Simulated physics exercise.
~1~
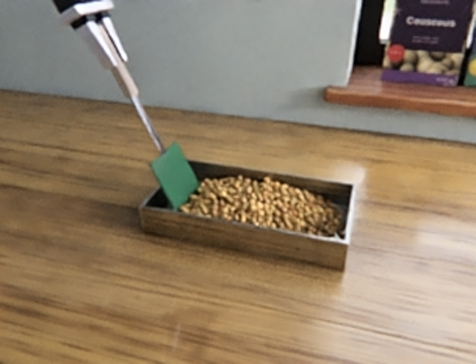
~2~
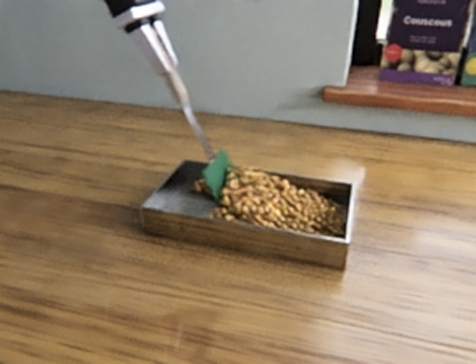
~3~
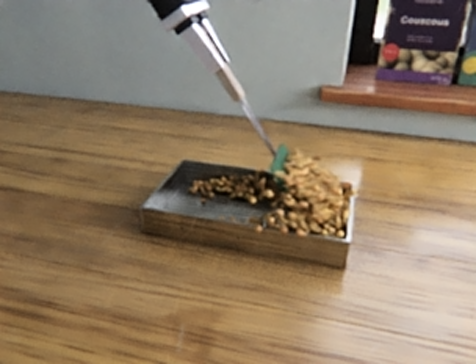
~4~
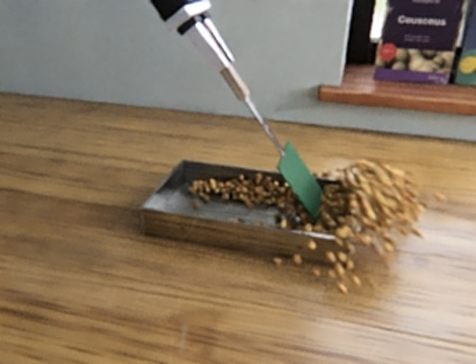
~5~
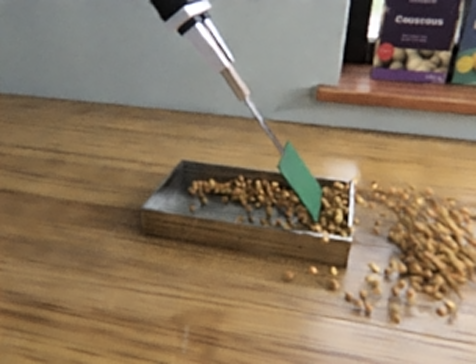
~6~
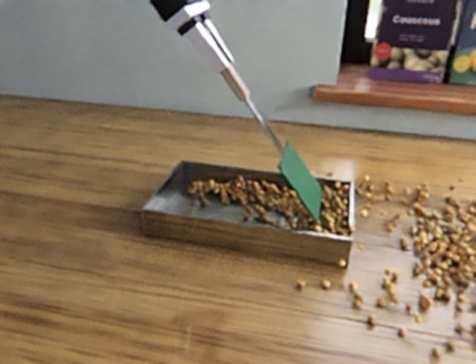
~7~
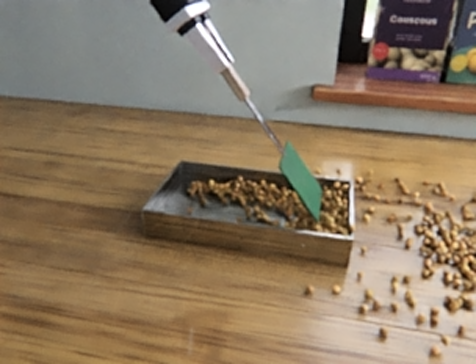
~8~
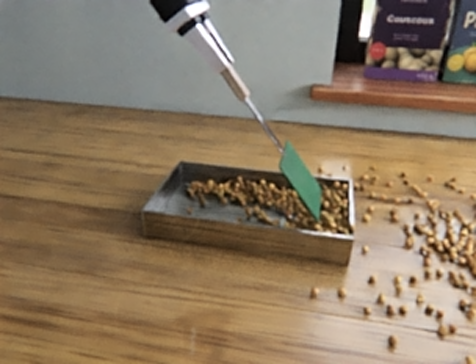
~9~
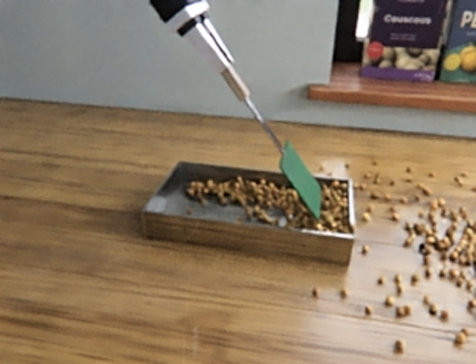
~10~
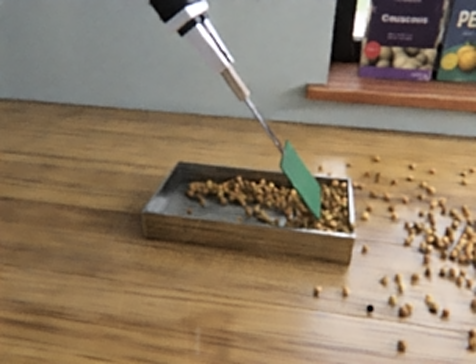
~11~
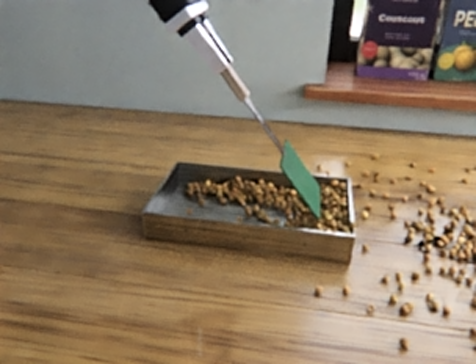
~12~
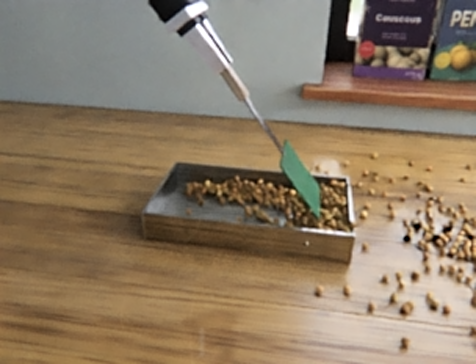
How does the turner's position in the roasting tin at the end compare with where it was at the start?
At the start the turner is at the left end of the tin, and by the end it rests near the right end.
